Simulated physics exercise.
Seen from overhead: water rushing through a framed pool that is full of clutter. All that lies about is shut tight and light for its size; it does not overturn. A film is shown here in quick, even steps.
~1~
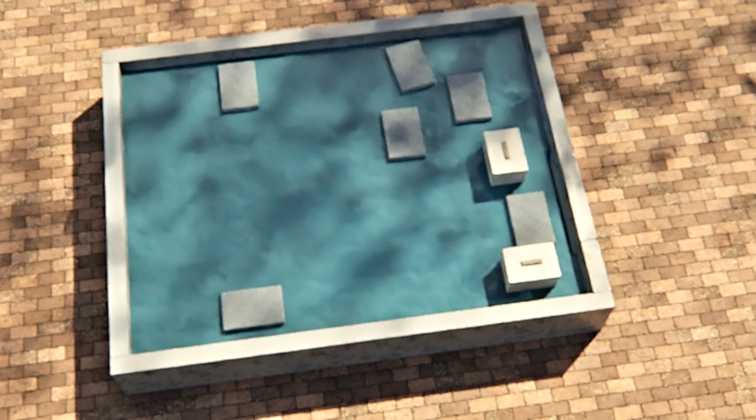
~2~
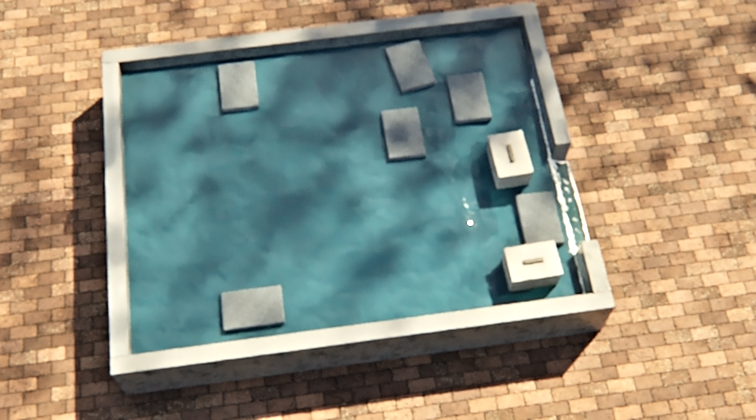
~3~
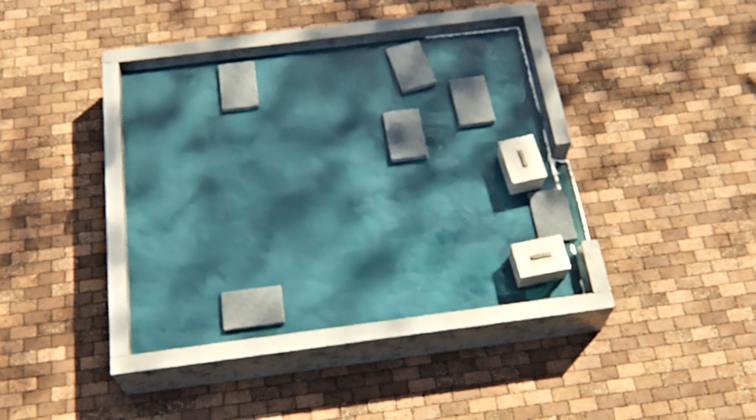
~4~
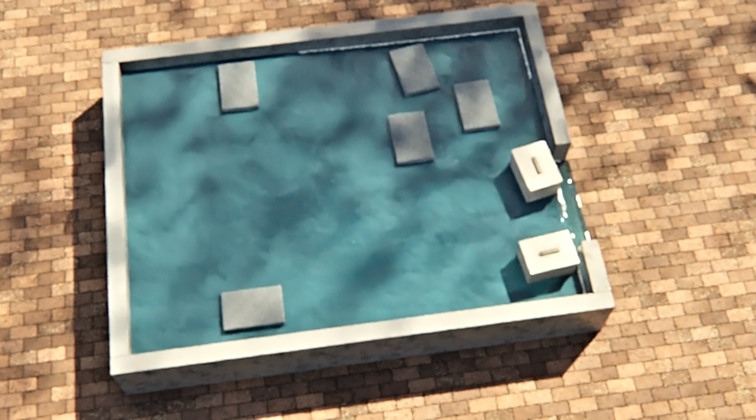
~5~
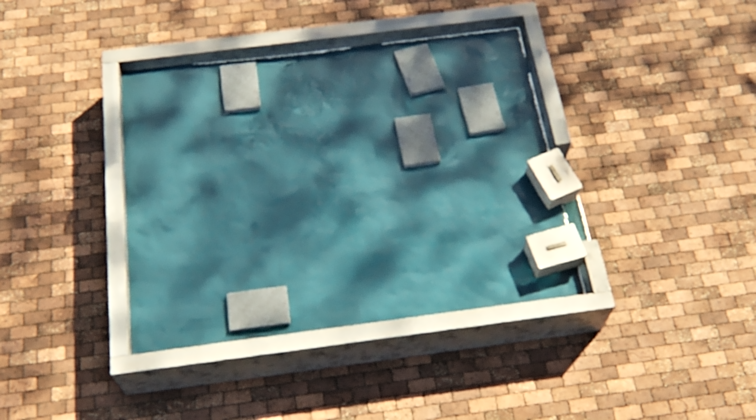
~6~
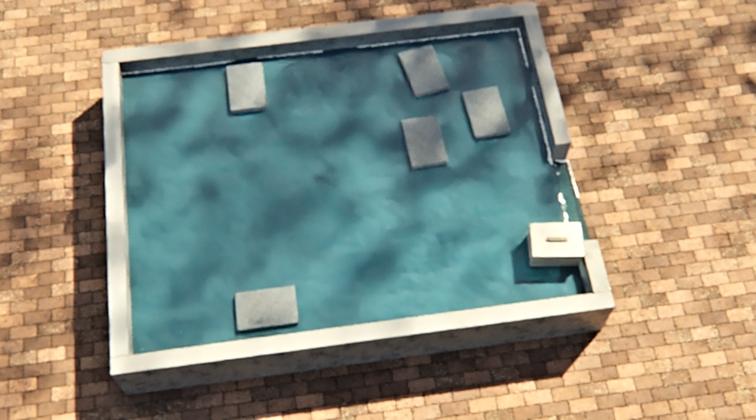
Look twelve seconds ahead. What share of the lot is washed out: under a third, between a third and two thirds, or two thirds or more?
The way it goes, one to two in three of the loose things get out.
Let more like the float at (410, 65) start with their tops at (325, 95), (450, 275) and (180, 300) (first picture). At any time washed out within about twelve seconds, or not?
In order, the first is never leaving, the second escaping, the third never leaving.
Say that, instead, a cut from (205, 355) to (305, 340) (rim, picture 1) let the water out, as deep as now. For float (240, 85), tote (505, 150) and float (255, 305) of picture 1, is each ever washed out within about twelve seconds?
My answer, each in turn: Not lost, not lost, lost.
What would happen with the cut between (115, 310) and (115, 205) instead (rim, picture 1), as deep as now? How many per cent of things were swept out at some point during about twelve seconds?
Close to 10 %.
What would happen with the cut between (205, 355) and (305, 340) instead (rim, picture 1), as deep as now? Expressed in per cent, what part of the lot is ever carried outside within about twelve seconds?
Roughly 10 in a hundred.
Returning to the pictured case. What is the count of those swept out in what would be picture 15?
The number comes to 3.
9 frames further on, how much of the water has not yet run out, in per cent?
That comes to roughly 82 parts in a hundred.
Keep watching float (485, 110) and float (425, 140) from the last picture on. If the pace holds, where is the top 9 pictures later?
Estimate - first: (525, 150), second: (465, 155).
A moment on, 2 of 8 are out; 6 afloat.
Next, 3 of 8 are out; 5 afloat.
Later, 4 of 8 are out; 4 afloat.
In the end, 5 of 8 are out; 3 afloat.
